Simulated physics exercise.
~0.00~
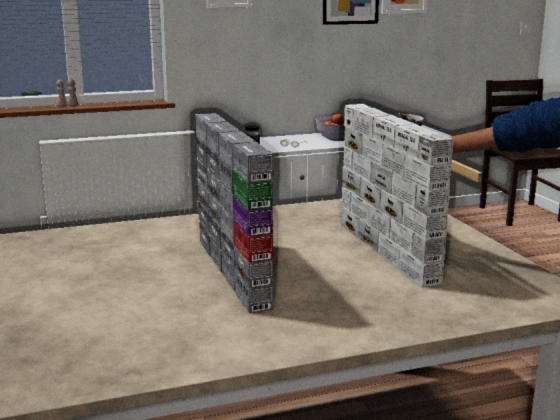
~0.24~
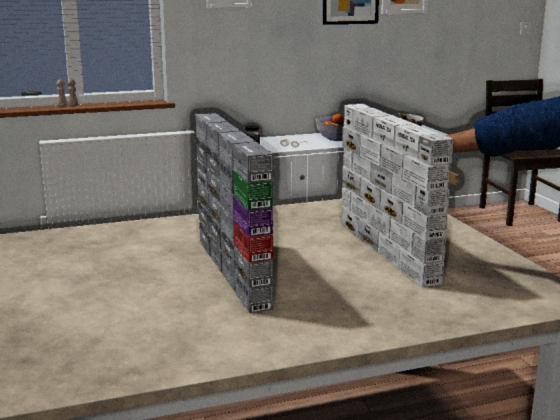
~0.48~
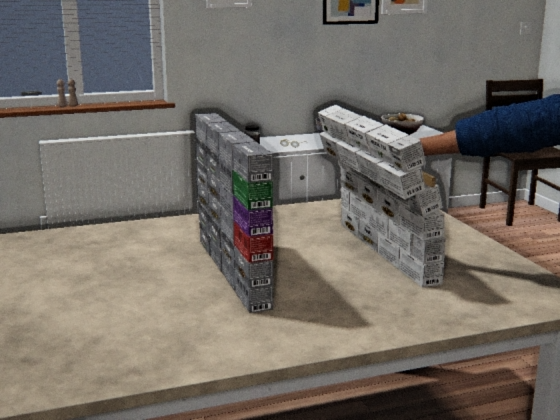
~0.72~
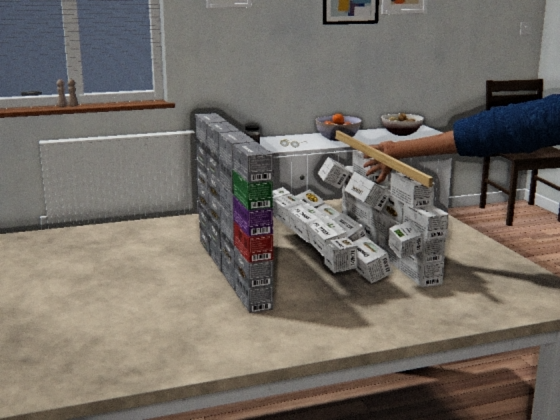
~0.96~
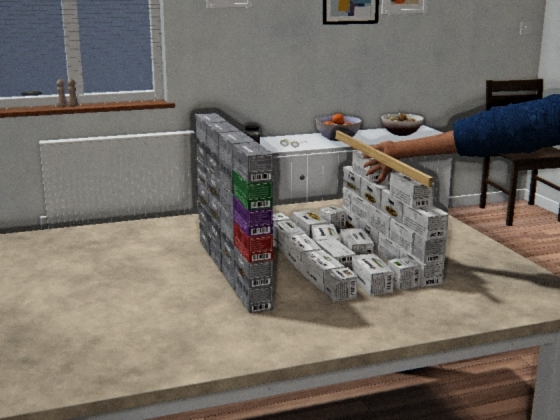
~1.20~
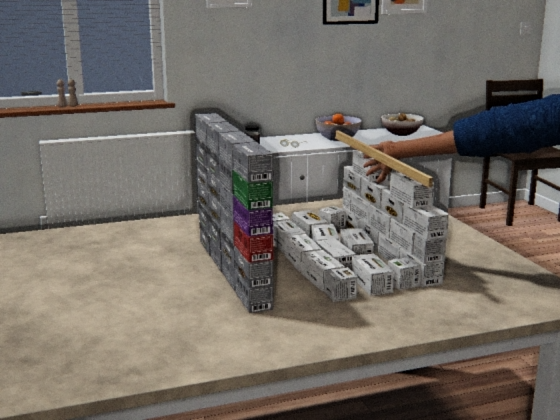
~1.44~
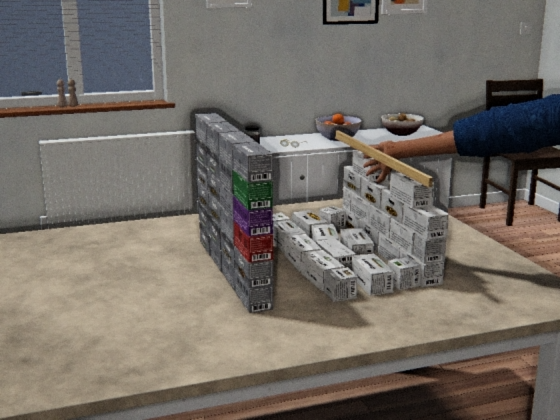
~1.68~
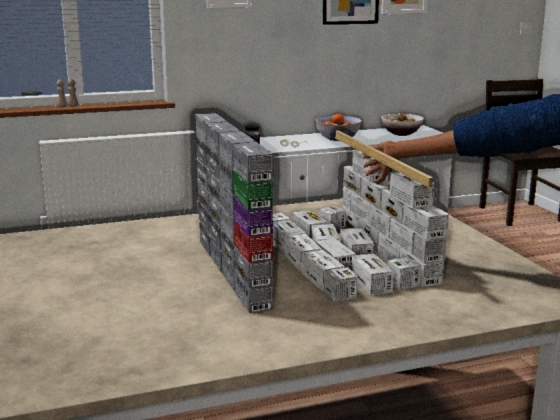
A hand holding a level batten moves in from the right and pushes the upper part of a pale packet wall, which leans left and tumbles into the aisle, leaving its lower part standing; the grey wall opposite stays upright, its green, purple and red packets unmoved.
